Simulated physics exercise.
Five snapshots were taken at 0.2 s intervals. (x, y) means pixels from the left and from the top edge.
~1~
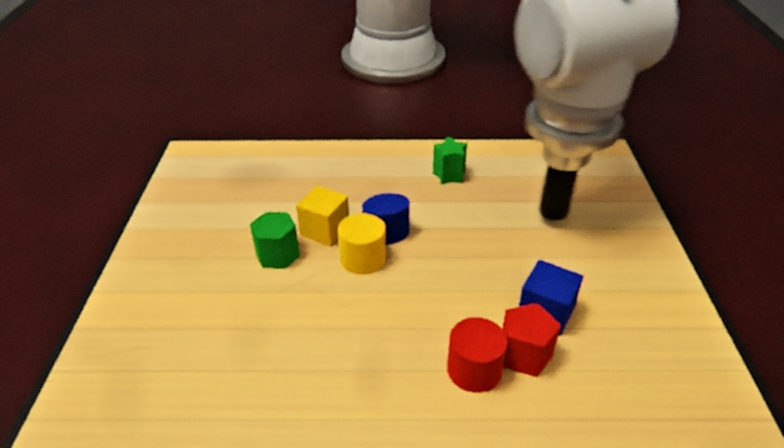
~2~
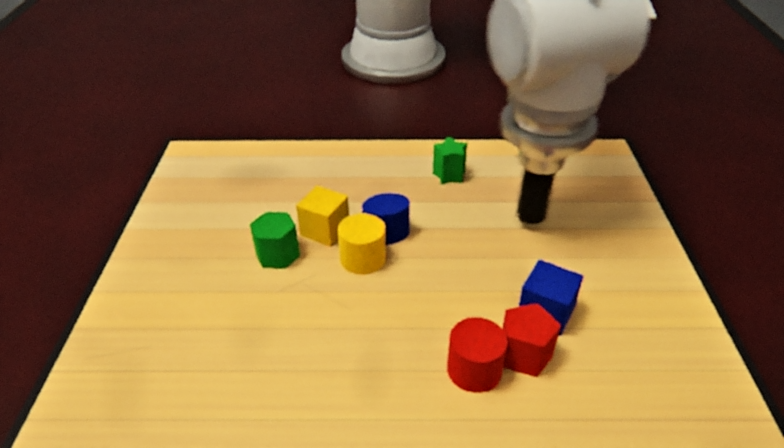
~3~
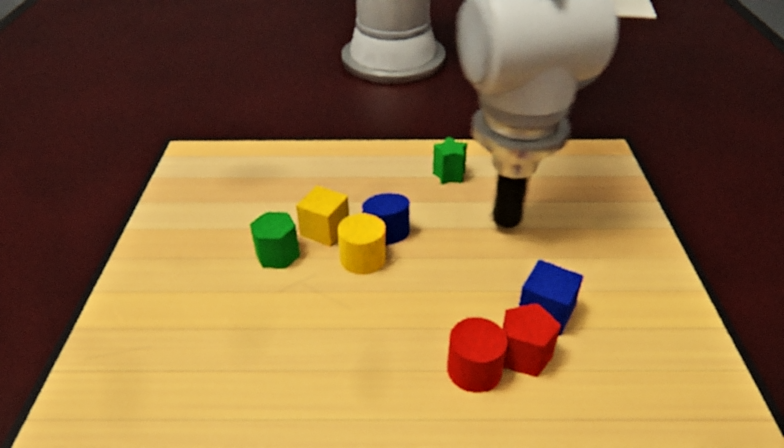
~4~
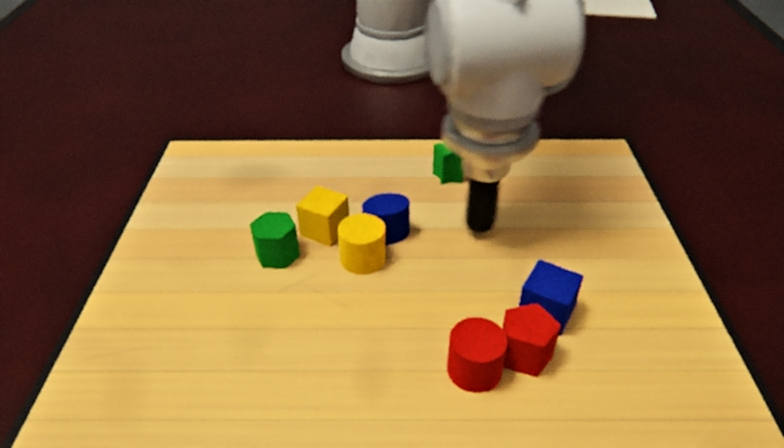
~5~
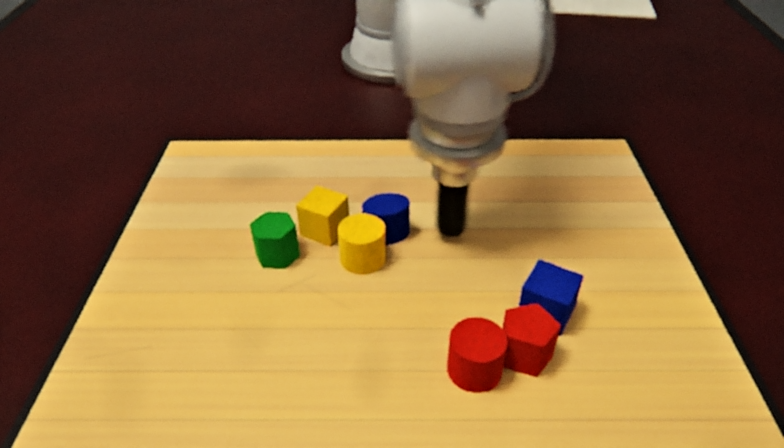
A white robot arm with a black-tipped tool reaches over a pale wooden board on a dark red surface, seen from a fixed, raised view. Green, yellow and blue blocks cluster left of centre, a green star sits near the back edge, and a blue cube and two red blocks lie front right. The arm glides steadily left, passing before the star and hiding it, while the blocks stay still.
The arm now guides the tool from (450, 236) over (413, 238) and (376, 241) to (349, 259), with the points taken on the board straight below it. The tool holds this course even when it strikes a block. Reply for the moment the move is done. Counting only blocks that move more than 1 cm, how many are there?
It's going to be three or more.
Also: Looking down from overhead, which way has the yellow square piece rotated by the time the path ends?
The twist is anticlockwise.
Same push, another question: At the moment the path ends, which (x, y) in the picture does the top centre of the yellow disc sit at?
Its top centre lands on (330, 254).
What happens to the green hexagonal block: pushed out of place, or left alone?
The block stays on its spot.
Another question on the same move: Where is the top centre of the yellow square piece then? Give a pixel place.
The centre of its top will be at (297, 195).
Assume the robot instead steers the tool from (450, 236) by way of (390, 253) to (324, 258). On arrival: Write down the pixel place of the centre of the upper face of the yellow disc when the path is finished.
Pixel (287, 245).
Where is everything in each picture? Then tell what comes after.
Tool tip (553, 213); block tops, green hexagonal block (272, 224); yellow square piece (322, 200); yellow disc (361, 228); blue oval (386, 203), in the first frame.
Tool (531, 216); blocks unchanged, in the second frame.
Tool (506, 220); blocks unchanged, in the third frame.
Tool (480, 224); blocks unchanged, in the fourth frame.
Tool (451, 228); green hexagonal block (272, 224); yellow square piece (322, 200); yellow disc (361, 228); blue oval (386, 203), in the fifth frame.
The first path, step by step. One third of the way, tool (412, 230); blue oval (375, 202).
Two thirds of the way, tool (375, 233); yellow square piece (301, 196), turned 40° anticlockwise; yellow disc (352, 232); blue oval (343, 197), turned 40° clockwise.
At the end, tool (349, 251); green hexagonal block in place; yellow square piece (297, 195), turned 45° anticlockwise; yellow disc (330, 254); blue oval (338, 196), turned 50° clockwise.
